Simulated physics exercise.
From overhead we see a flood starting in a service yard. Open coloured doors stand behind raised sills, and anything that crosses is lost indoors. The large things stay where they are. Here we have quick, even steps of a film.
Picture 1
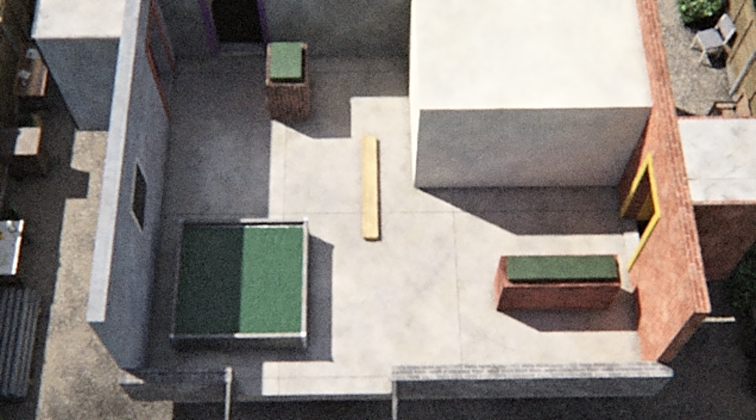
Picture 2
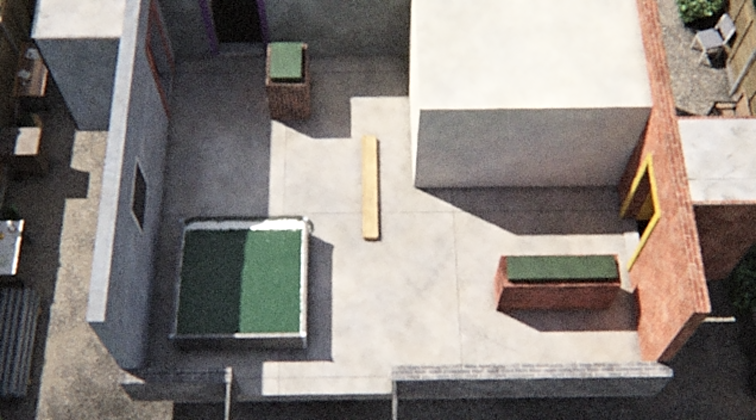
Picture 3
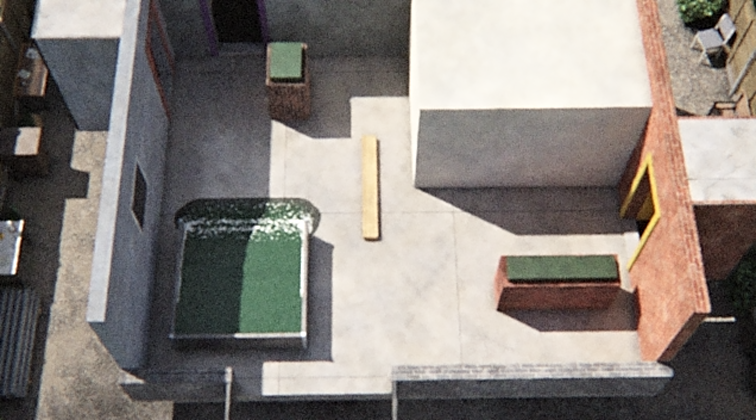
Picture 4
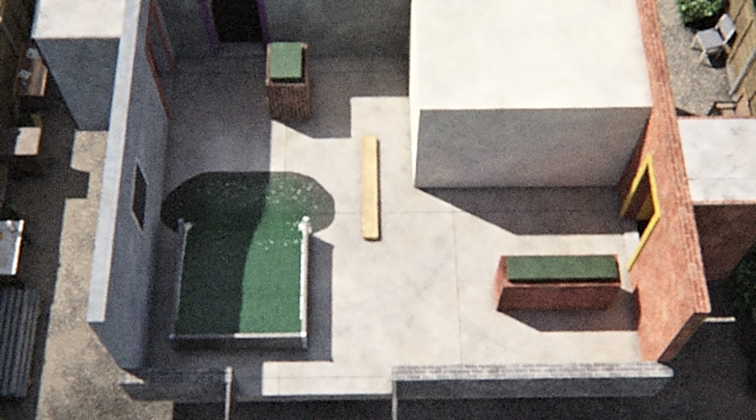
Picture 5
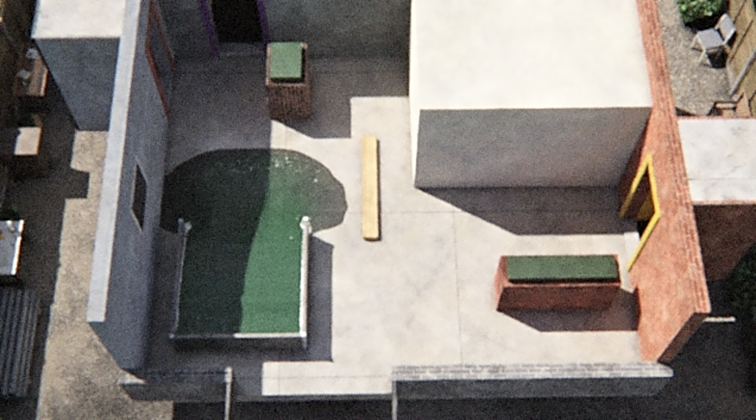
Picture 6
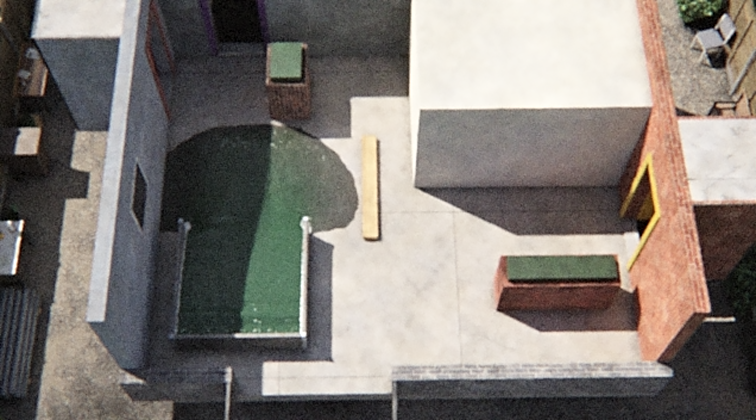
Service yard from overhead, with green water bursting over an open tank's far side and spreading across the pale floor beyond.
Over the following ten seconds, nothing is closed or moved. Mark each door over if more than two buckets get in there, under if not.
Yellow door: Under, red door: Over, purple door: Over.
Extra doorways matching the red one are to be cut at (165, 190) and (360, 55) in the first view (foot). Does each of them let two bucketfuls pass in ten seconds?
Going through them as given, the first one remains within the limit and the second one tops the limit.
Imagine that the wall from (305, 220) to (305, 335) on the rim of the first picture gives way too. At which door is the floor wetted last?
Go with the door marked red.
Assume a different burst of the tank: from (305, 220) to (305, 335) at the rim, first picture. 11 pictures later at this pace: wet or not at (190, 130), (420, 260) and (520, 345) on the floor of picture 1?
Sequence of results: Missed by the flood, reached by the flood, reached by the flood.
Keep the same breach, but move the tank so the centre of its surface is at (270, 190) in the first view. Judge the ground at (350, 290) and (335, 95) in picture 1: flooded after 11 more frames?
In that order: Not flooded, awash.
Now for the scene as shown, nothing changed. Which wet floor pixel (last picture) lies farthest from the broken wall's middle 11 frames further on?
Best guess: Near (401, 60).
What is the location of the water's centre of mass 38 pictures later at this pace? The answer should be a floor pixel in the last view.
Somewhere around (286, 154) in the last view.
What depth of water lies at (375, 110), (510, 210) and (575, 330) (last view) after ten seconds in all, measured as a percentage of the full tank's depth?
Going place by place: 12 %, 0 % and 2 %.
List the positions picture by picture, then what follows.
The first picture shows the open tank at (241, 278) is whole and still.
In the second picture, the front is at a hidden place, out from the gap on the open tank's far side.
In the third picture, water pours out on the open tank's far side and has run to (182, 213).
In the fourth picture, the front is at (325, 197), out from the gap on the open tank's far side.
In the fifth picture, the front is at (315, 165), out from the gap on the open tank's far side.
In the sixth picture, the front is at (299, 134), out from the gap on the open tank's far side.
A moment on, water covers 30 % of the floor; the yellow door not reached, the red door wet at the sill, nothing in, the purple door wet at the sill, nothing in.
Next, water covers 35 % of the floor; the yellow door not reached, the red door wet at the sill, nothing in, the purple door over two buckets in.
Then, water covers 40 % of the floor; the yellow door not reached, the red door under two buckets in, the purple door far over two buckets in.
Later, water covers 50 % of the floor; the yellow door not reached, the red door over two buckets in, the purple door far over two buckets in.
In the end, water covers 75 % of the floor; the yellow door not reached, the red door over two buckets in, the purple door far over two buckets in.
